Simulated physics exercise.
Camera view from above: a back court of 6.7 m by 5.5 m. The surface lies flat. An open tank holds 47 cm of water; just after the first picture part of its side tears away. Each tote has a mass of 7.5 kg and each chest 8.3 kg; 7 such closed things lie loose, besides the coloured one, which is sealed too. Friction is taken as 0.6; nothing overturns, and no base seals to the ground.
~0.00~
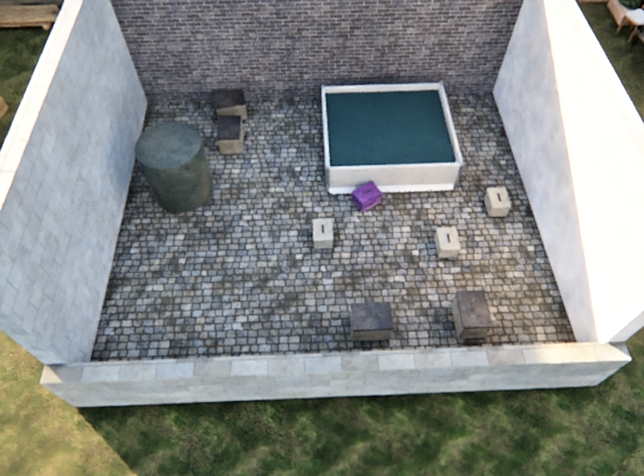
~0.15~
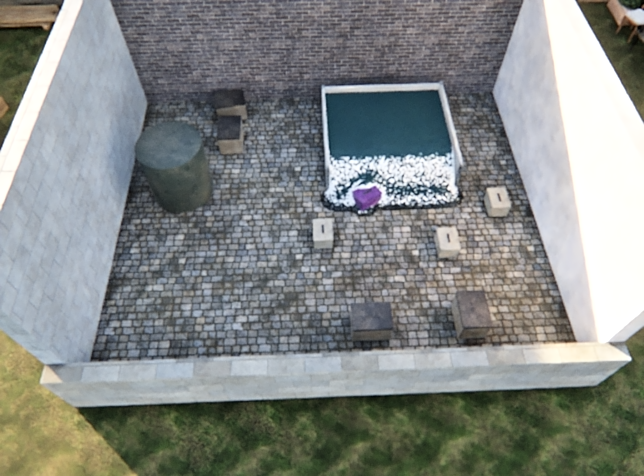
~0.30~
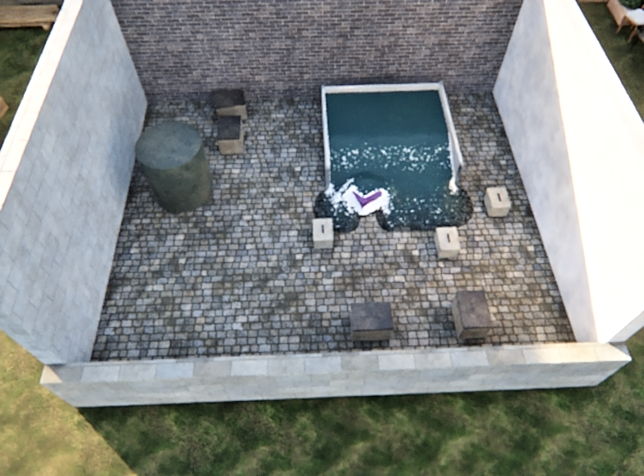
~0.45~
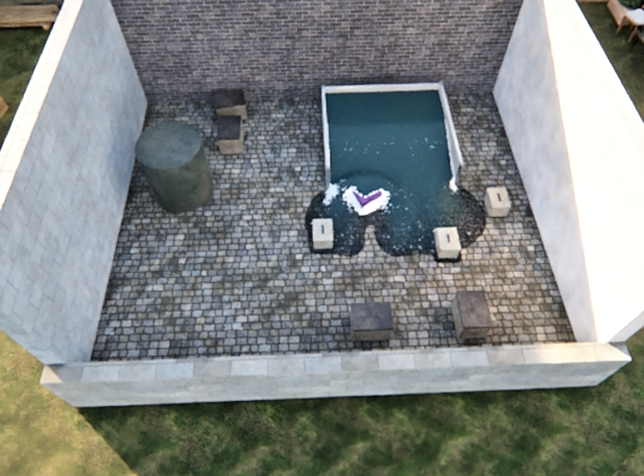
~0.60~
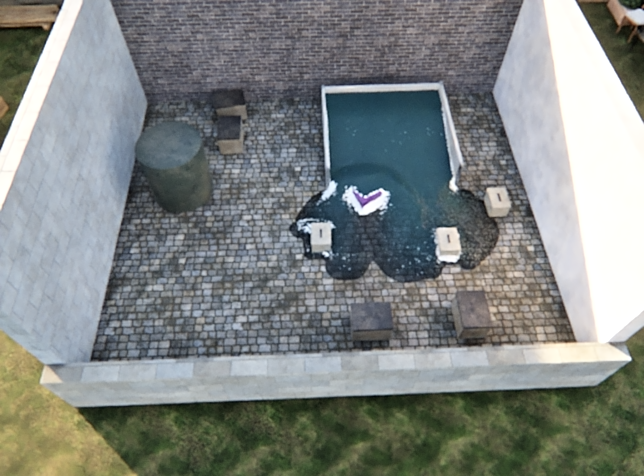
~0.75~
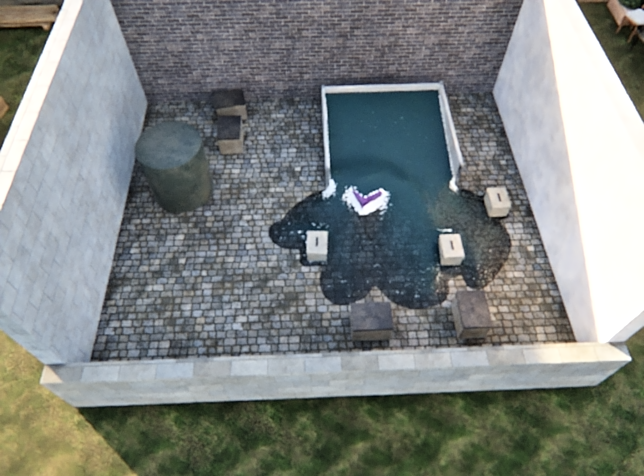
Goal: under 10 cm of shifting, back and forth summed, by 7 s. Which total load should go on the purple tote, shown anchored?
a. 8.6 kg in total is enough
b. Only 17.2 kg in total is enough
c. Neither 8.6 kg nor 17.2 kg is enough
c, neither 8.6 kg nor 17.2 kg is enough.
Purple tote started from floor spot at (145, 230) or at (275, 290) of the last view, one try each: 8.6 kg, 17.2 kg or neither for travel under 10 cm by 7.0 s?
First spot: No mass works; second spot: Needs the heavier mass.
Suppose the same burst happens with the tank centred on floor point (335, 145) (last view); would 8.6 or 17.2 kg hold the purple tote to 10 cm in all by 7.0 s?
So then both weights fall short.
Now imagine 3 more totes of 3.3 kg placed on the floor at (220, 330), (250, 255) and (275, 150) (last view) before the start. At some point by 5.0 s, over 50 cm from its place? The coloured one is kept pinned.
Results, in sequence: Exceeded / exceeded / not exceeded.
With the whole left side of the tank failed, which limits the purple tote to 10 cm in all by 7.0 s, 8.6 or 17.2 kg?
Under that change, the lighter pick does it.
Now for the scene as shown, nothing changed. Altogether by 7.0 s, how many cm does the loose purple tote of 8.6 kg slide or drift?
Roughly 500 cm.
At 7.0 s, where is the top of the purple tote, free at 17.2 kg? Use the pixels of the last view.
Roughly at (382, 319) in the last view.
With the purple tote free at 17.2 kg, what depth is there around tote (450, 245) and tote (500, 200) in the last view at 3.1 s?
I'd put it at 26 cm and 1 cm respectively.
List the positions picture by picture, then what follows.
In the first picture, the purple tote at (367, 192), on the bottom; water covers 3.9 m2; 0 of 8 have shifted.
In the second picture, the purple tote at (367, 192), on the bottom; 4.8 m2 under water; 0 of 8 have shifted.
In the third picture, the purple tote at (367, 192), on the bottom; water covers 5.8 m2; 0 of 8 have shifted.
In the fourth picture, the purple tote at (367, 192), on the bottom; 7.0 m2 under water; 0 of 8 have shifted.
In the fifth picture, the purple tote at (367, 192), on the bottom; 8.3 m2 under water; 1 of 8 have shifted.
In the sixth picture, the purple tote at (367, 192), on the bottom; water covers 9.9 m2; 2 of 8 have shifted.
After 1.4 s the purple tote would be 220 cm from its start with 8.6 kg and 161 cm from its start with 17.2 kg; 7 cm of water round it then.
After 3.1 s the purple tote would be 235 cm from its start with 8.6 kg and 229 cm from its start with 17.2 kg; 18 cm of water round it then.
After 4.9 s the purple tote would be 227 cm from its start with 8.6 kg and 223 cm from its start with 17.2 kg; 10 cm of water round it then.
After 7.0 s the purple tote would be 290 cm from its start with 8.6 kg and 223 cm from its start with 17.2 kg; 5 cm of water round it then.
